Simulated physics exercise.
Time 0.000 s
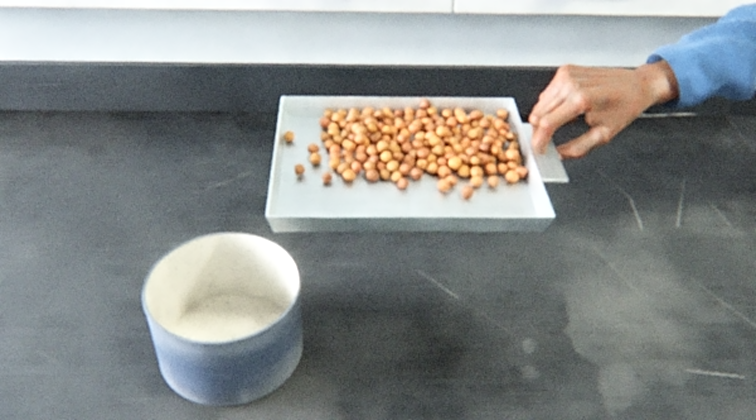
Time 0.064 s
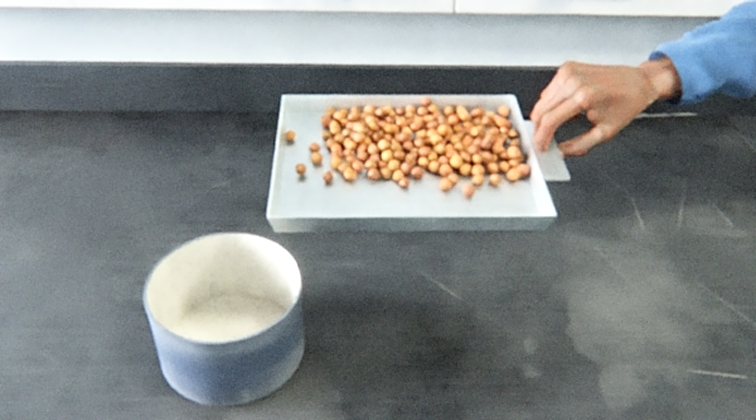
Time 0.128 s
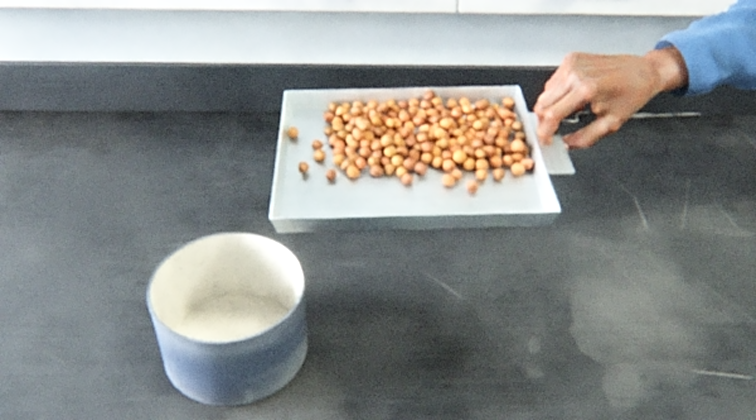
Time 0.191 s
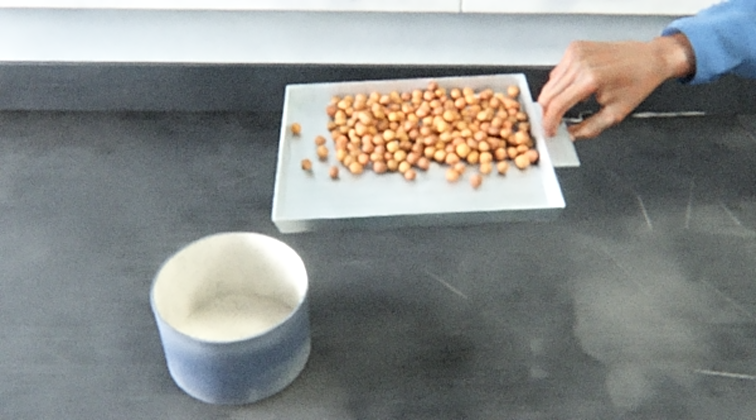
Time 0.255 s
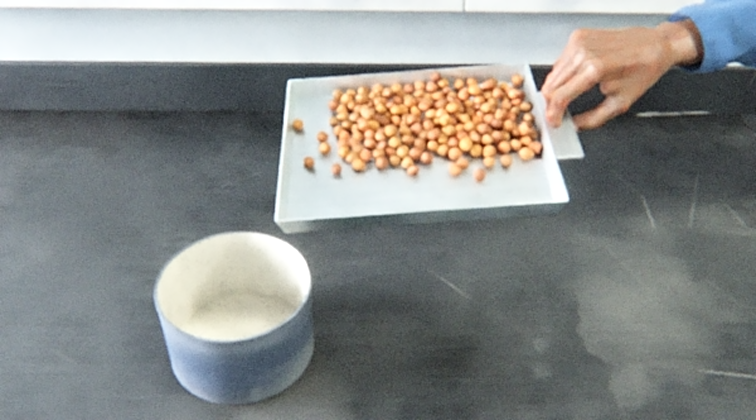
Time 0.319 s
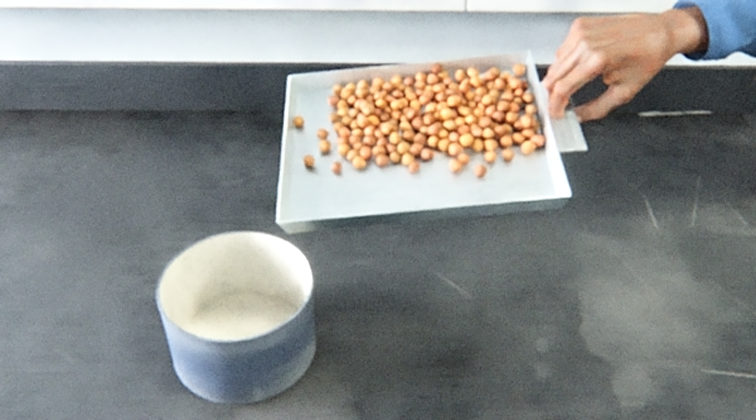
A hand slowly raises the right side of a white tray of small brown balls.
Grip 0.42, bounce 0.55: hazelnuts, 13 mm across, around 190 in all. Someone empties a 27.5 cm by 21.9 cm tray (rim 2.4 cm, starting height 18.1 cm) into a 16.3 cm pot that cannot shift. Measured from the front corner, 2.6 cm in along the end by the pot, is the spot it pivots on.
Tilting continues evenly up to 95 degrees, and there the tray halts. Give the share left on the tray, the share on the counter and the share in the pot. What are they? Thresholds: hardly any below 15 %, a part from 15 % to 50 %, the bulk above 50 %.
As I see it, tray: It will come to a low fraction; counter: It will come to a middle fraction; pot: It will come to more than a half.
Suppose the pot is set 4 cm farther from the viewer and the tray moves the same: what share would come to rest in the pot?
In that case about 35 percent would end up there.
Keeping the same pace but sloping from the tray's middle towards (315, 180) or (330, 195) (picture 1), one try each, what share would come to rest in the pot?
The share comes to about 75 in a hundred, then about 95 in a hundred.
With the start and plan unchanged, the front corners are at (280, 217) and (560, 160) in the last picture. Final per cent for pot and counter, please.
Final per cent - pot 95, counter 5.
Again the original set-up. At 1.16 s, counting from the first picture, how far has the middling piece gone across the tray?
Displacement on the tray: Roughly 10 cm.
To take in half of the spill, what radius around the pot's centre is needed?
18 cm.
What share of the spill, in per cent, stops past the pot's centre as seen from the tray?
Near 40 in a hundred.
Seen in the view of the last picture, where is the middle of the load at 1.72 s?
Around (323, 151).
After 1.16 s, tilt 50 degrees; the tray holds 100 %, the pot 0 %.
After 1.72 s, tilt 76 degrees; the tray holds 95 %, the pot 0 %.
After 2.34 s, tilt 95 degrees; the tray holds 5 %, the pot 70 %.
At rest (3.2 s), tray 0 %, counter 25 %, pot 75 %.
